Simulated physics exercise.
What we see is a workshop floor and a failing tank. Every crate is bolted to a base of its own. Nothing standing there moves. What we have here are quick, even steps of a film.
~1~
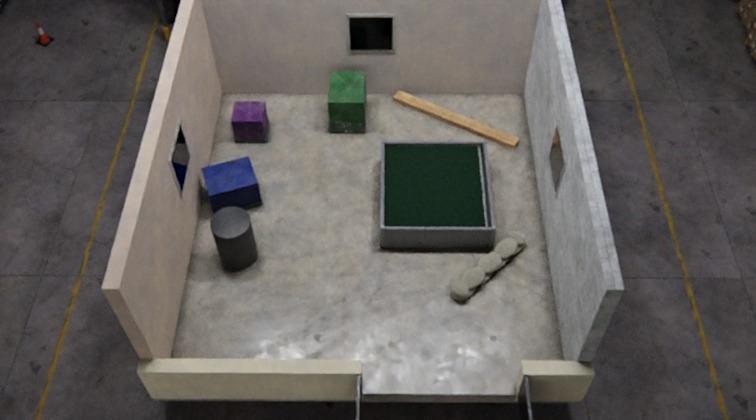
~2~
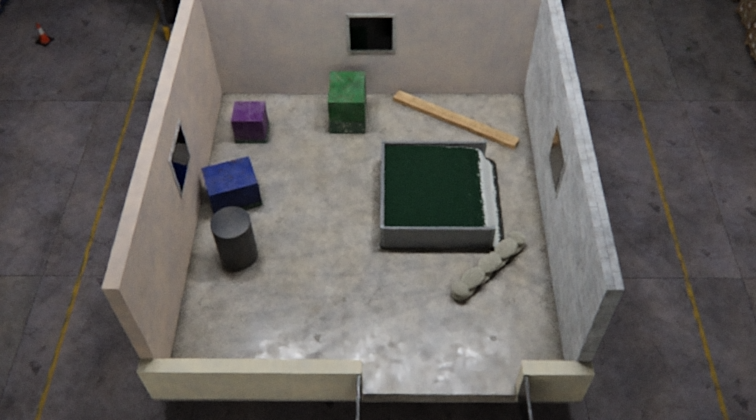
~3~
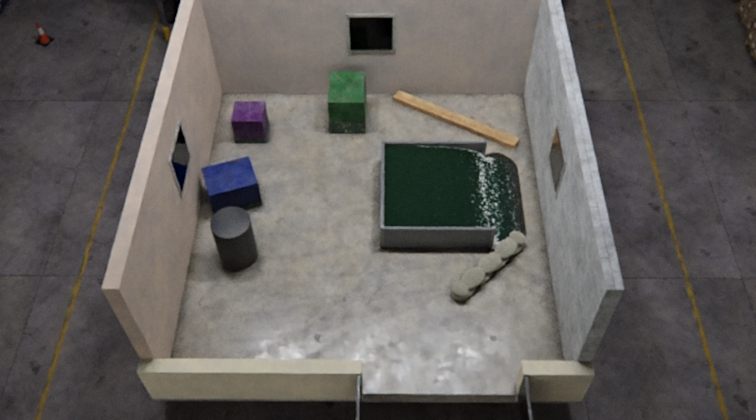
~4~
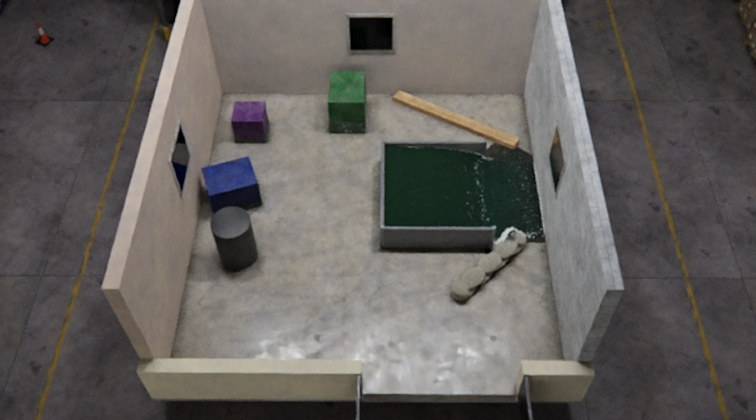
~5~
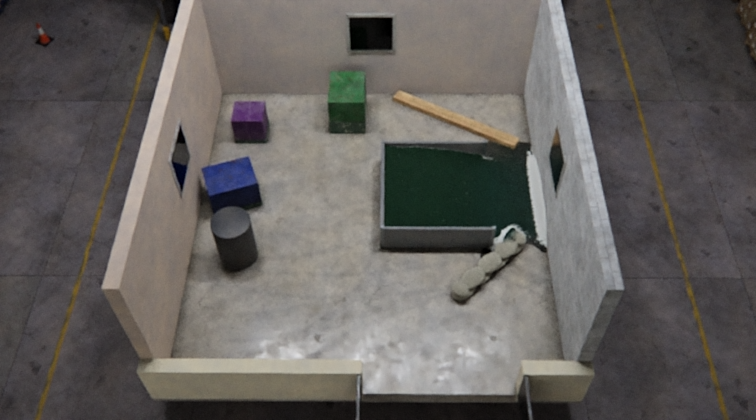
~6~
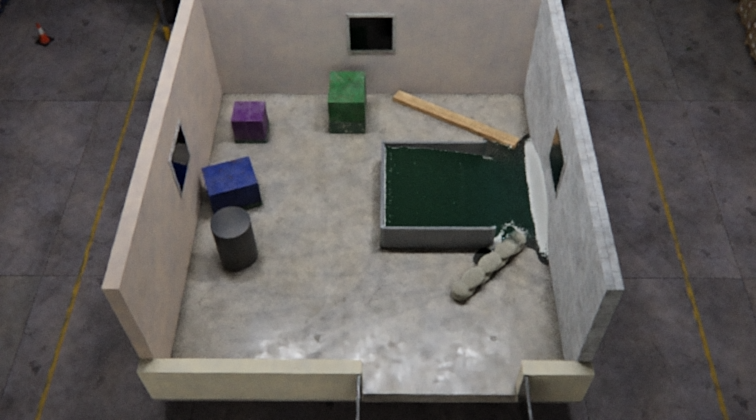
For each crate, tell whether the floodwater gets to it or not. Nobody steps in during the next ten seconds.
Outcome: The green crate will be missed by the water; the purple crate will be missed by the water; the blue crate will be missed by the water.
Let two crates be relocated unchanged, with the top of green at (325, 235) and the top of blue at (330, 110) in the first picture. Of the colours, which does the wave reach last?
Purple crate.
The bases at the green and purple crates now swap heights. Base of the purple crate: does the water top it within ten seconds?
Well, the purple one stays untouched then.
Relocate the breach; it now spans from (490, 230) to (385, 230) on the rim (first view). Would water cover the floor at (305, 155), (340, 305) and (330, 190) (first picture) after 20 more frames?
Taking them in turn, I get left untouched, then sodden, then left untouched.
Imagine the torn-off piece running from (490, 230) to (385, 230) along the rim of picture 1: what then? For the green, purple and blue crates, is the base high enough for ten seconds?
Here goes: Green crate - left alone; purple crate - left alone; blue crate - hit.
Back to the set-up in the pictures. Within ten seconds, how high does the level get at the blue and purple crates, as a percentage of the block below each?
About 50 percent and about 60 percent.
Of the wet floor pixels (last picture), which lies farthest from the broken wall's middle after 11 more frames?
My best guess is about (561, 381).
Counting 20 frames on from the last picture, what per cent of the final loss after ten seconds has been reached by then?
Roughly 30 percent of it.
A moment on, water covers 15 % of the floor; the green crate not reached, the purple crate not reached, the blue crate not reached.
Next, water covers 30 % of the floor; the green crate not reached, the purple crate not reached, the blue crate not reached.
Then, water covers 45 % of the floor; the green crate water round its plinth, the purple crate not reached, the blue crate not reached.
Later, water covers 60 % of the floor; the green crate water round its plinth, the purple crate water round its plinth, the blue crate water round its plinth.
In the end, water covers 85 % of the floor; the green crate stayed above the water, the purple crate stayed above the water, the blue crate stayed above the water.
